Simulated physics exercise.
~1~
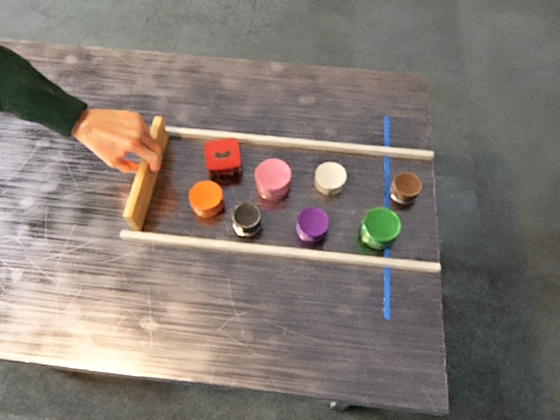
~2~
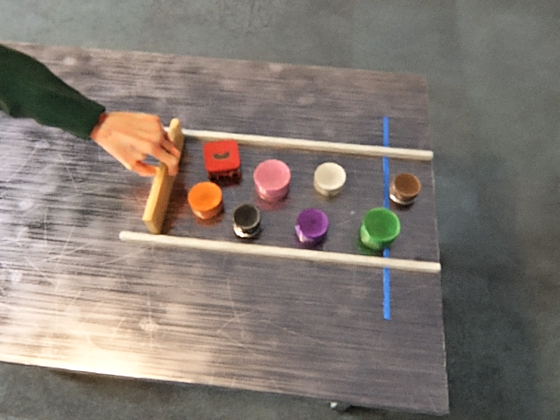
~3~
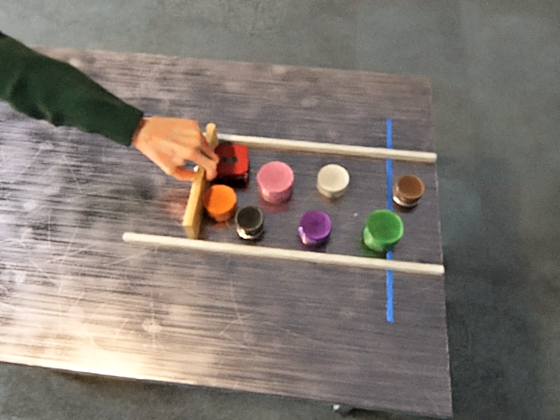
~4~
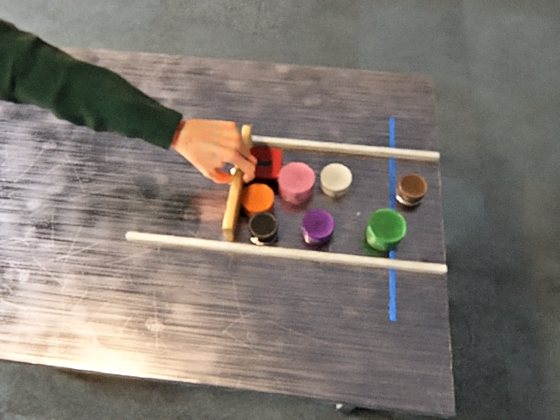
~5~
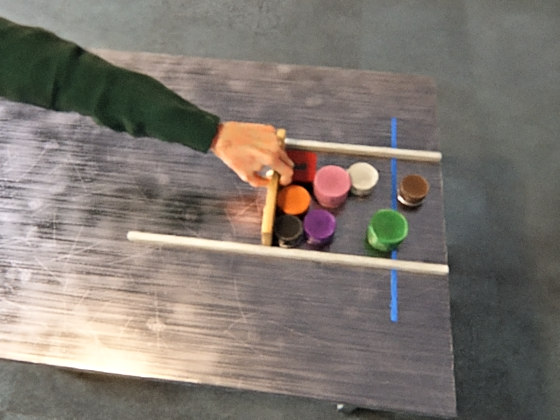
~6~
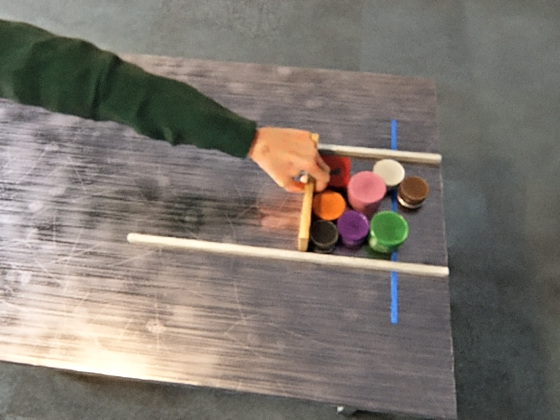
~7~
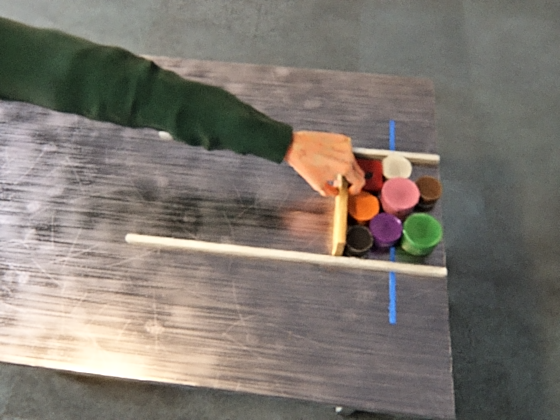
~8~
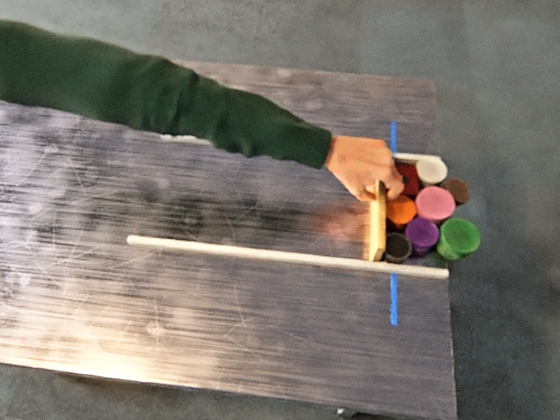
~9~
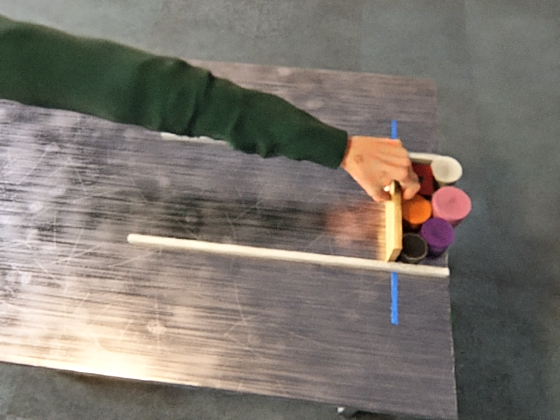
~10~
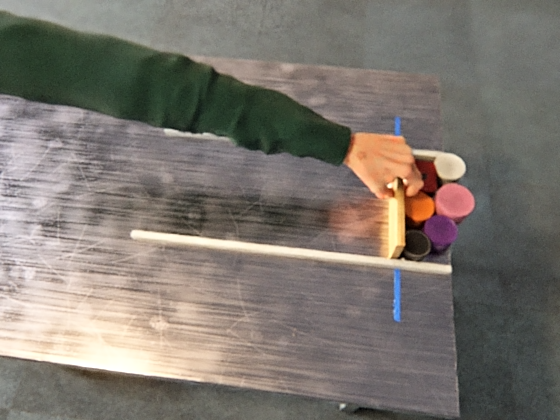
A hand slides a wooden board rightward between two pale rods, gathering colourful tubs, pots and a red case into a cluster, and stops at the blue tape as the green and brown ones drop off the table's end, leaving the rest bunched at the edge.
